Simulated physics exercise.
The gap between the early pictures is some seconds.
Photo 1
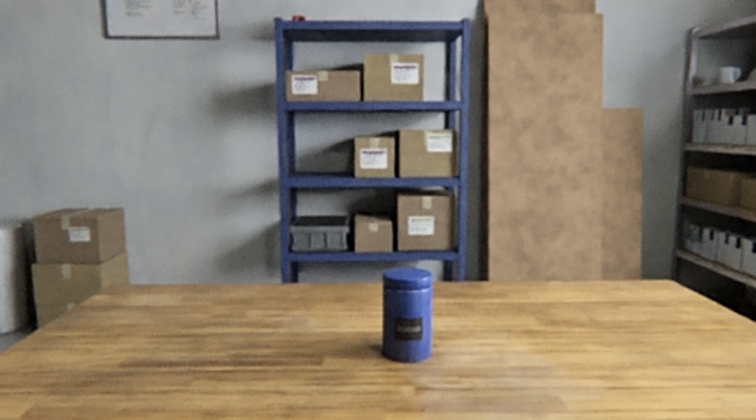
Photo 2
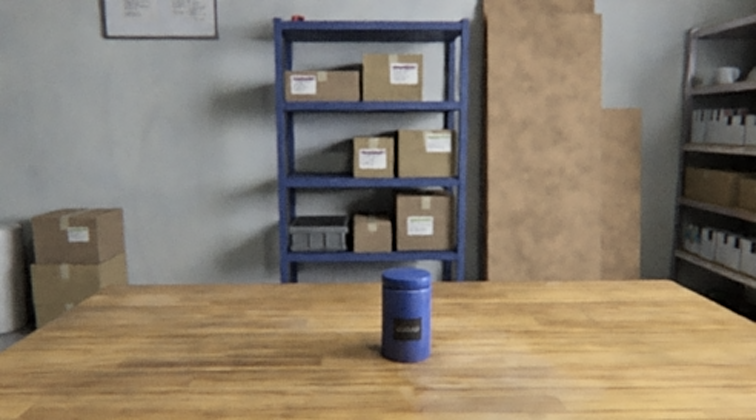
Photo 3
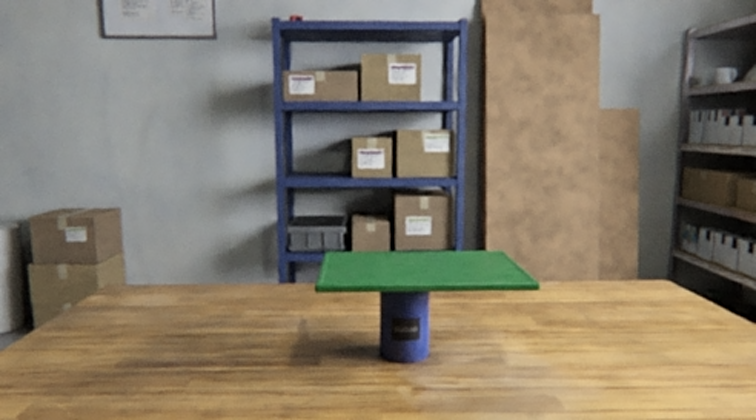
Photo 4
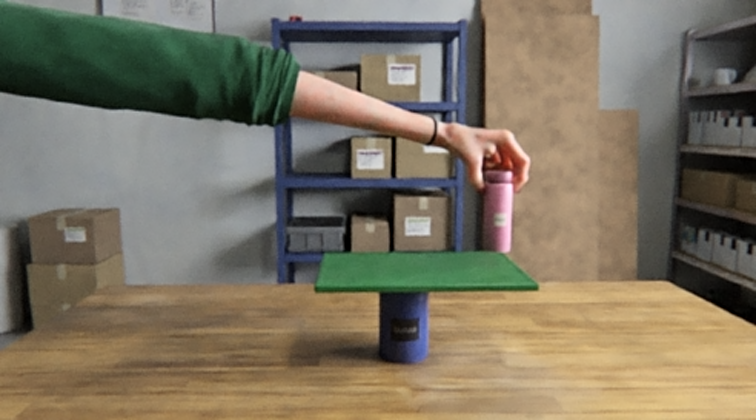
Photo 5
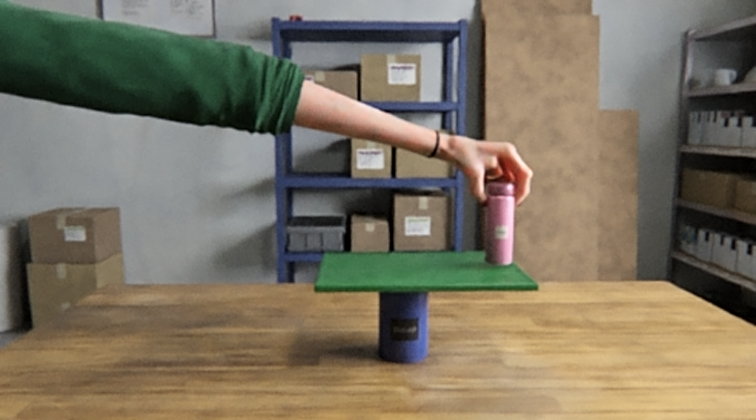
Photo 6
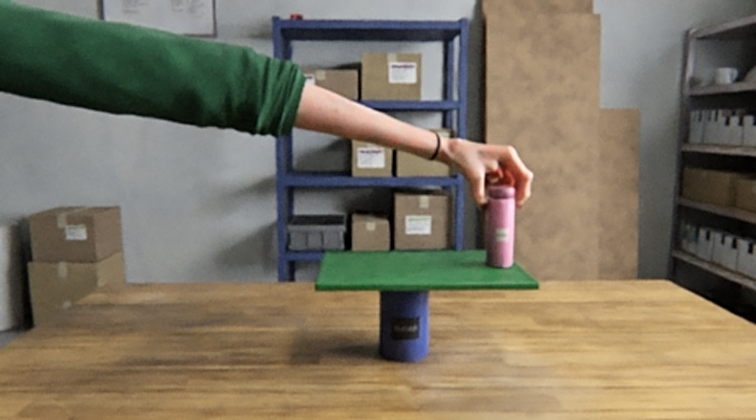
The video shows a blue canister on a wooden table, then a flat green board resting on top of it; a hand reaches in from the left and lowers a pink container onto the board's right side, still gripping it.
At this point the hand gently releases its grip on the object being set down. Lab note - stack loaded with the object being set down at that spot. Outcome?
Well, once it's let go, not everything stays put there.
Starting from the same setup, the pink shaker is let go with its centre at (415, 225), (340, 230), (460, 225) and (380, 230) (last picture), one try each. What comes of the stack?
First try: It stays up; second try: It keeps its balance; third try: It comes apart; fourth try: It holds.
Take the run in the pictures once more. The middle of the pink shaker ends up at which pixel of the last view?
I'd say around (555, 341) in the last view.
Then, 0.30 s on from there, pink shaker now fallen; green lid turned 32° from how it was put.
Then, 0.40 s on from there, green lid turned 58° from how it was put.
Then, 0.50 s on from there, green lid turned 56° from how it was put.
In the end, fallen, pink shaker; toppled in the stack, green lid; blue jar unmoved. At the end, from the last picture's camera, pink shaker near (555, 341). The stack loses its balance.
